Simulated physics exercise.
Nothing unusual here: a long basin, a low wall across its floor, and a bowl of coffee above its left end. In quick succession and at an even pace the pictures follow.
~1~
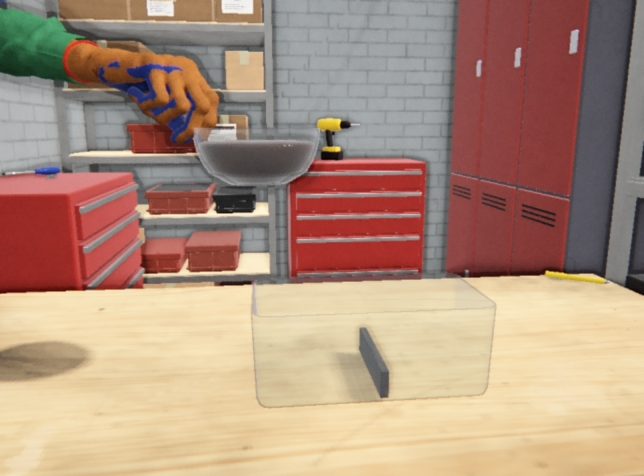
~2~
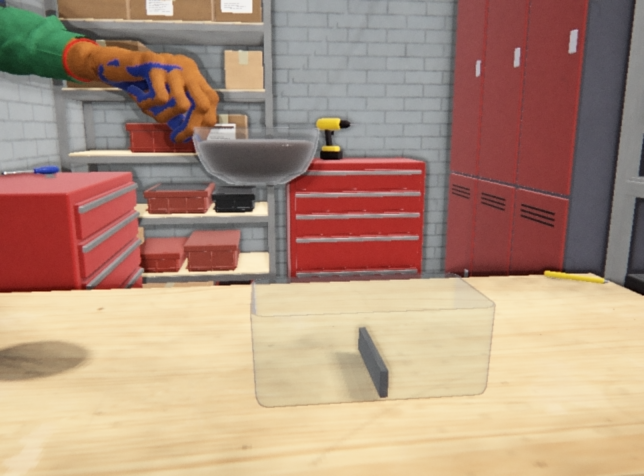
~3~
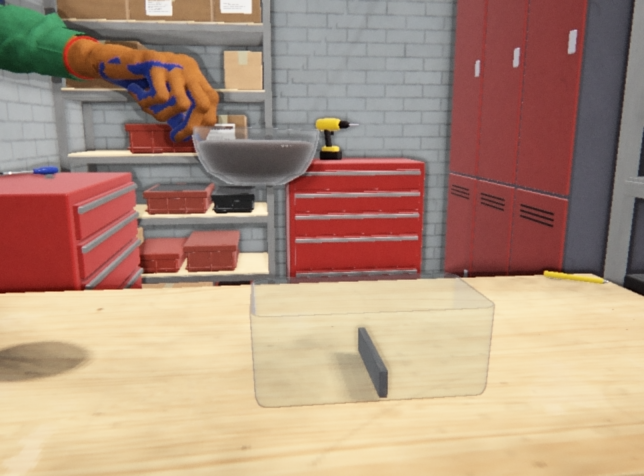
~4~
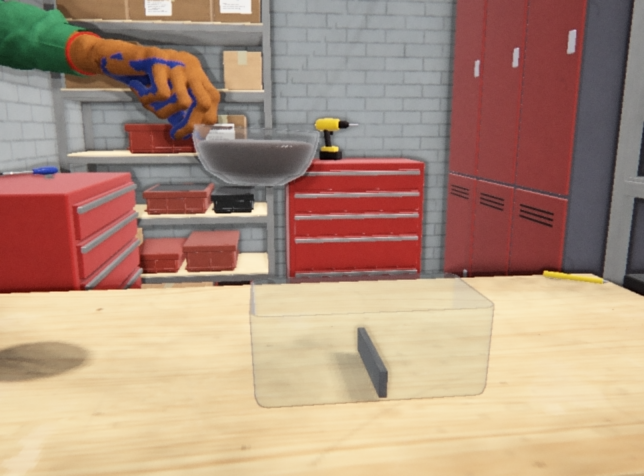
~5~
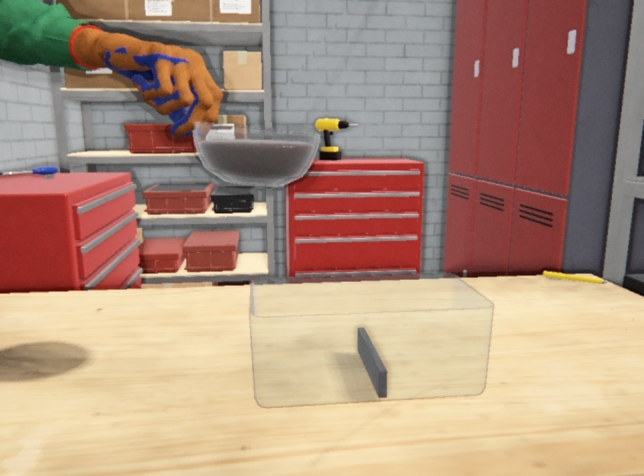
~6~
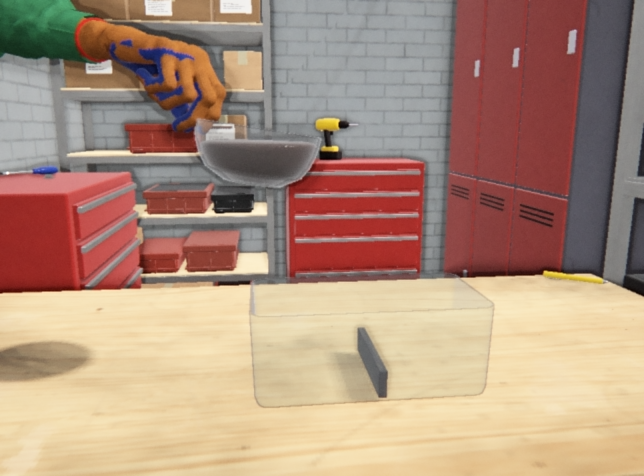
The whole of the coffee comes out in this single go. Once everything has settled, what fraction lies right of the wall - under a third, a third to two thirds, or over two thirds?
Well, the amount right of the wall reaches a third without passing two thirds.
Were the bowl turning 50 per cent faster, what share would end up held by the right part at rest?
Close to 45 in a hundred.
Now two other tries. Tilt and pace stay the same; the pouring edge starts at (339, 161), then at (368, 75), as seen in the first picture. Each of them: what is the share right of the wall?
Start one gives some 70 %, start two some 90 %.
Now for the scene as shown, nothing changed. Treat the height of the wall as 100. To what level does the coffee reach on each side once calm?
The left part 30 per cent, the right part 40.
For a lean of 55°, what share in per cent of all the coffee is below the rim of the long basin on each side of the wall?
Left side around 5 per cent; right side around 5 per cent.
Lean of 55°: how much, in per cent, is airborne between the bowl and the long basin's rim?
Something close to 35 percent of it.
A moment on, the bowl is tipped part way and 55 per cent is still to pour, 6 is left of the wall and 4 right of it.
Next, the bowl is tipped on its side and 6 per cent is still to pour, 28 is left of the wall and 53 right of it.
Then the bowl is tipped on its side and 0 per cent is still to pour, 45 is left of the wall and 54 right of it.
Later the bowl is tipped on its side and 0 per cent is still to pour, 45 is left of the wall and 54 right of it.
Finally, 45 per cent lies left of the wall, 54 right of it and 1 outside.
